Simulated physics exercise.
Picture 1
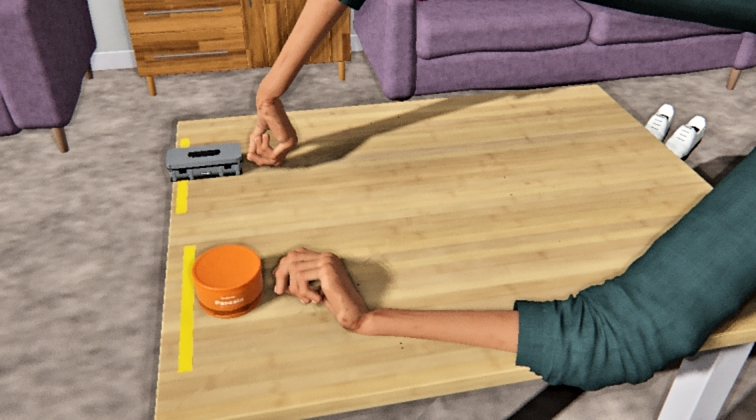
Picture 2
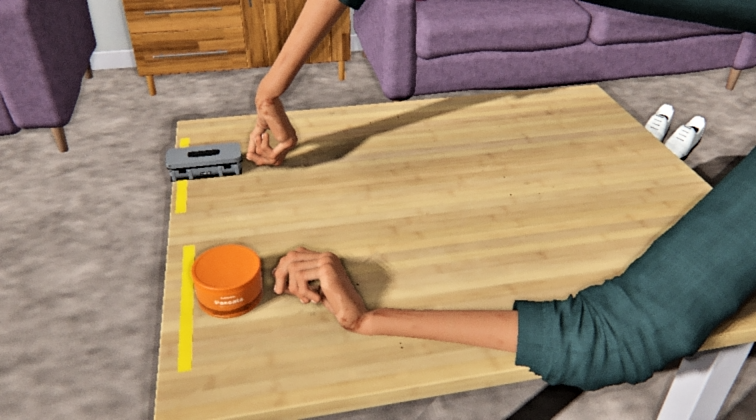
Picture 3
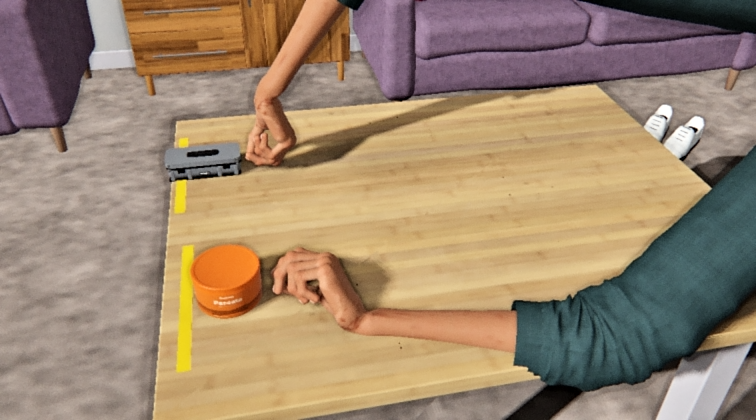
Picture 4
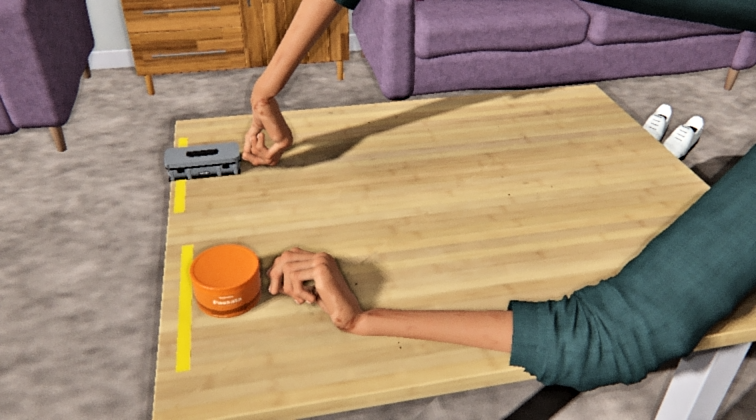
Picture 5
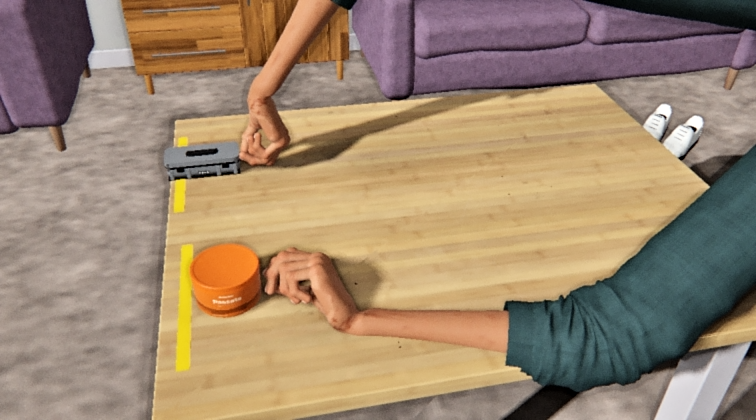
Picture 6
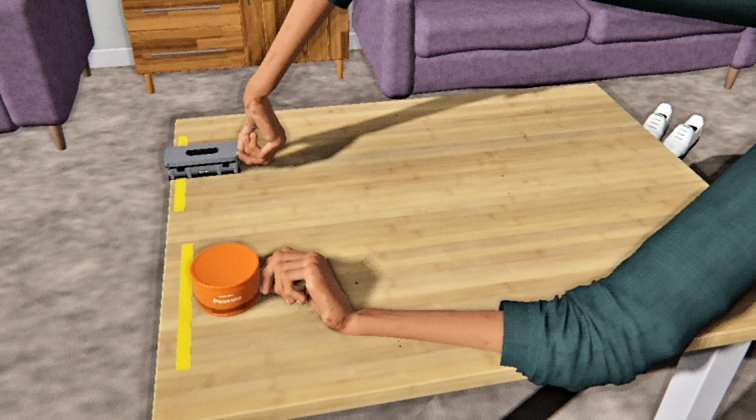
Two bare hands with curled fingers shift very slightly left across a light wooden table, one beside a grey case and the other beside an orange tub. The near hand closes the small gap to the tub, while both objects stay almost still by the yellow-marked left edge.
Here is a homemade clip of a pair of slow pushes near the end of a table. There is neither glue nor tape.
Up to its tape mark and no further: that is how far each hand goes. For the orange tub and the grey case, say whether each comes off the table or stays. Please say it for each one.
Orange tub: Comes off; grey case: Comes off.
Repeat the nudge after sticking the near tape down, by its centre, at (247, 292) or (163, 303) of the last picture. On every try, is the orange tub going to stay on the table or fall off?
Try one: It never leaves the tabletop; try two: It is lost over the side.
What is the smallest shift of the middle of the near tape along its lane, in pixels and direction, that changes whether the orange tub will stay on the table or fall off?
16 px or so, rightward.
Then, 1.14 s on from there, orange tub displaced about its own width near (157, 289); grey case on its side near (153, 206).
Then, 1.46 s on from there, orange tub turned 32° from its first pose near (131, 302); grey case at the bottom.
Then, 1.68 s on from there, orange tub on its way down; grey case on its way down.
In the end, the orange tub drops to the floor; the grey case drops to the floor.
